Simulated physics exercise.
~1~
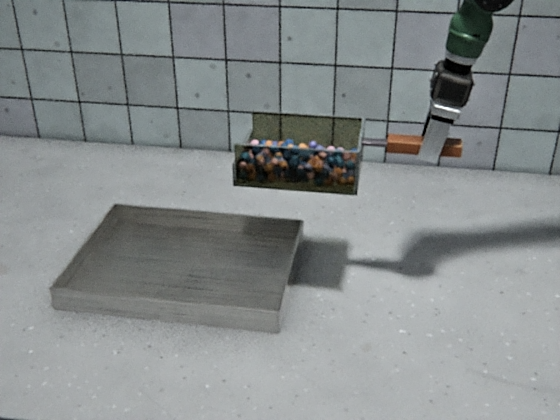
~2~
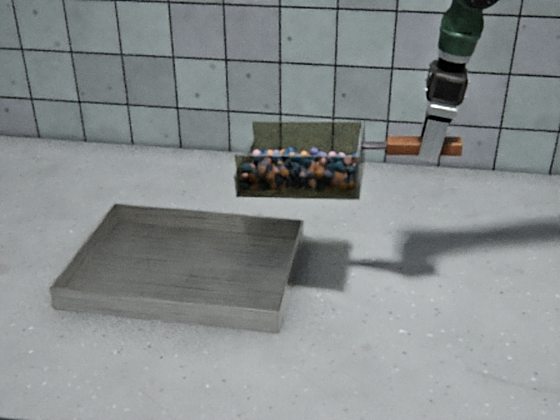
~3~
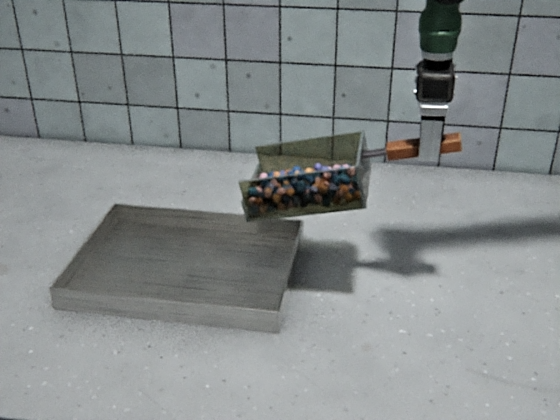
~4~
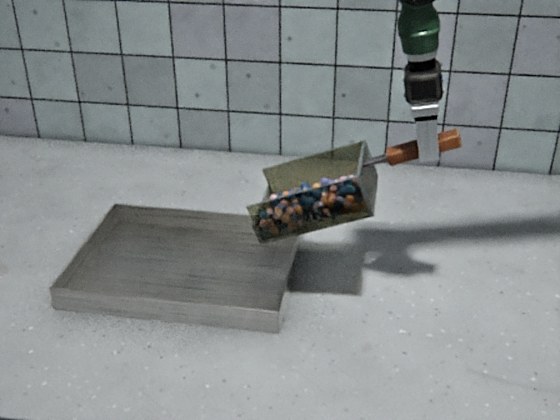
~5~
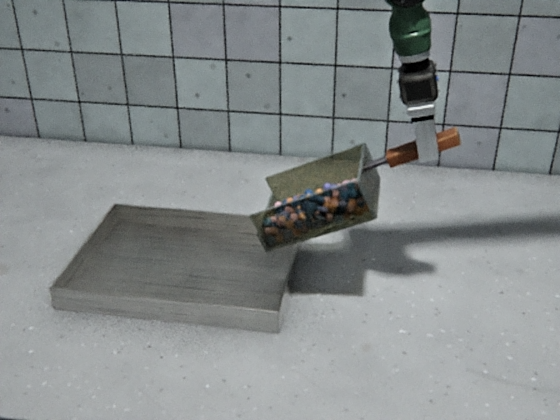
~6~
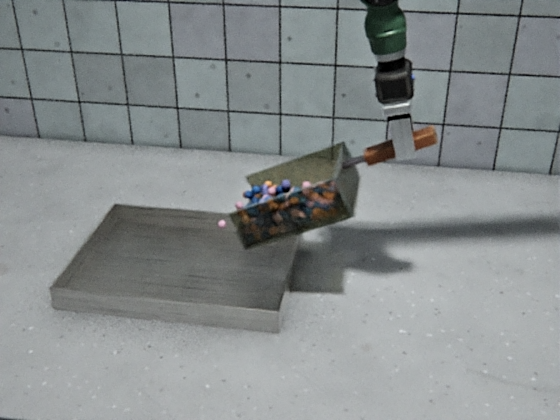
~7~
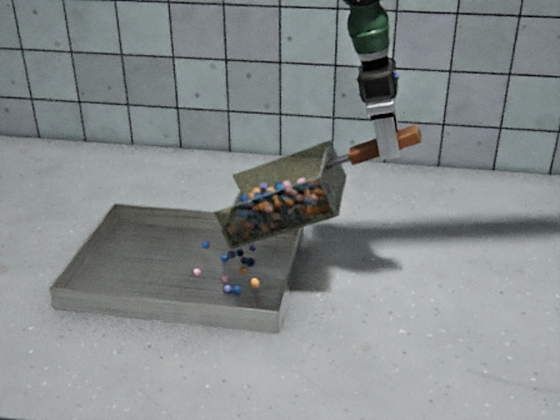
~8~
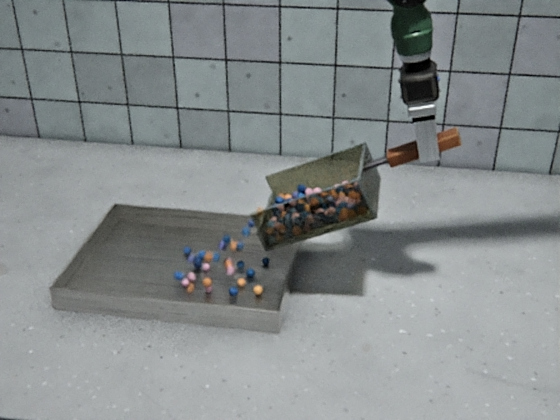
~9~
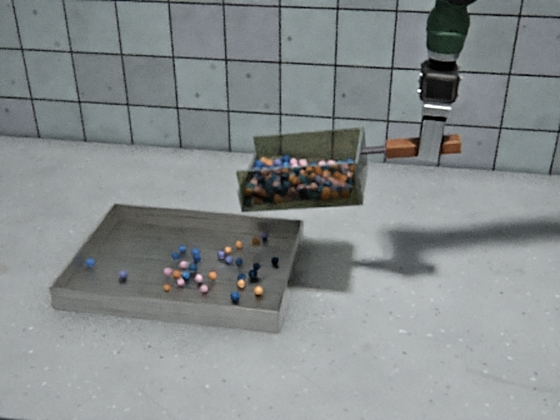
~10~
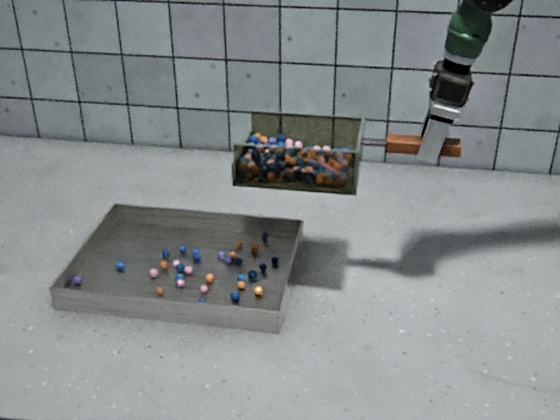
Gripper-held box of colourful balls lowering and tilting over a metal tray, spilling some, then levelling and rising, still mostly full.
